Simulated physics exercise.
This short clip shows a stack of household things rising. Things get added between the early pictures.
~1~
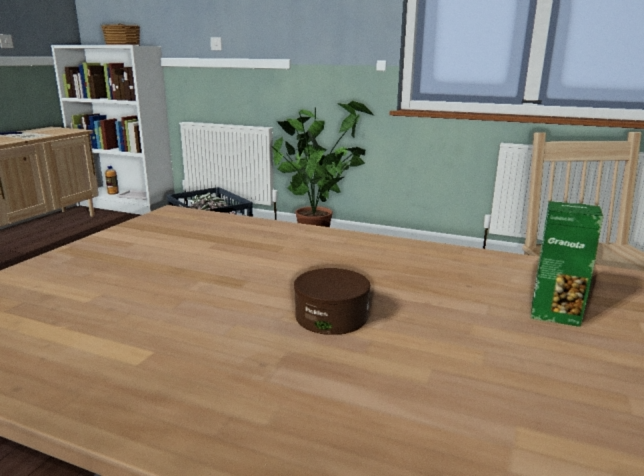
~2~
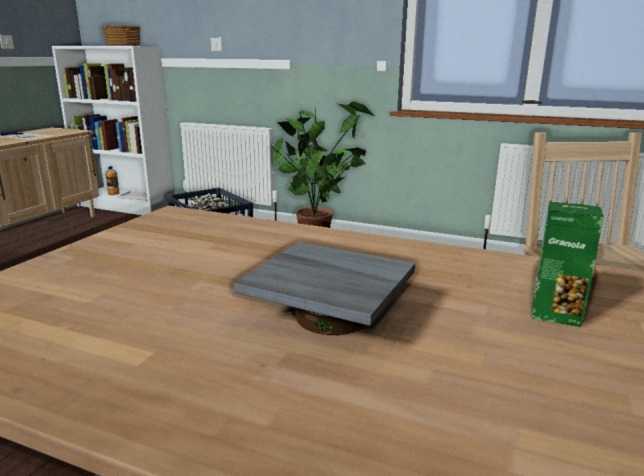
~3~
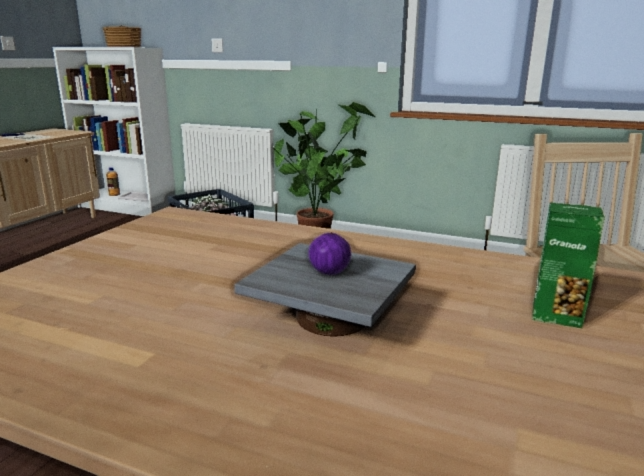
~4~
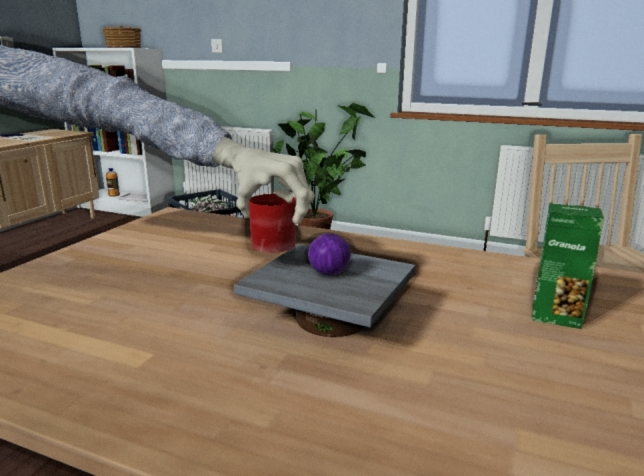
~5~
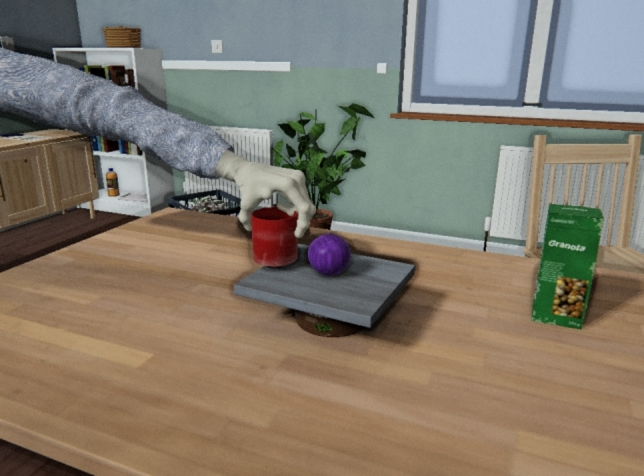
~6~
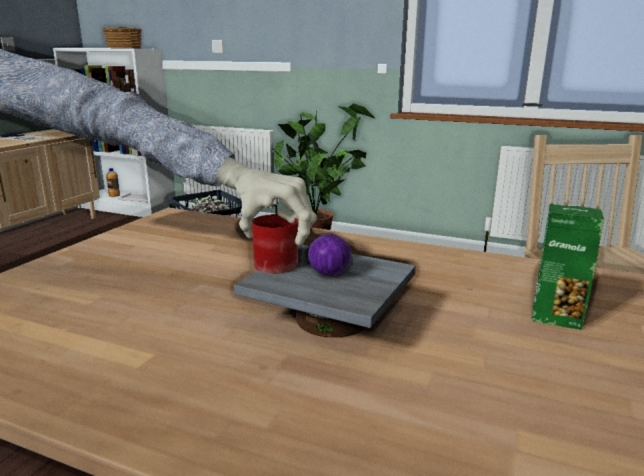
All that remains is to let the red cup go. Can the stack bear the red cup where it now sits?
Yes, I reckon it sits tight.
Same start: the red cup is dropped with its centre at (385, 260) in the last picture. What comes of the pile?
After that, the pile stays intact.
Then, 0.20 s past the last view, nothing moves.
Then, 0.40 s past the last view, red cup resting near (275, 244).
Finally, all 5 still in place. Final places as the last picture's camera would see them, red cup near (275, 244). The pile keeps its balance.
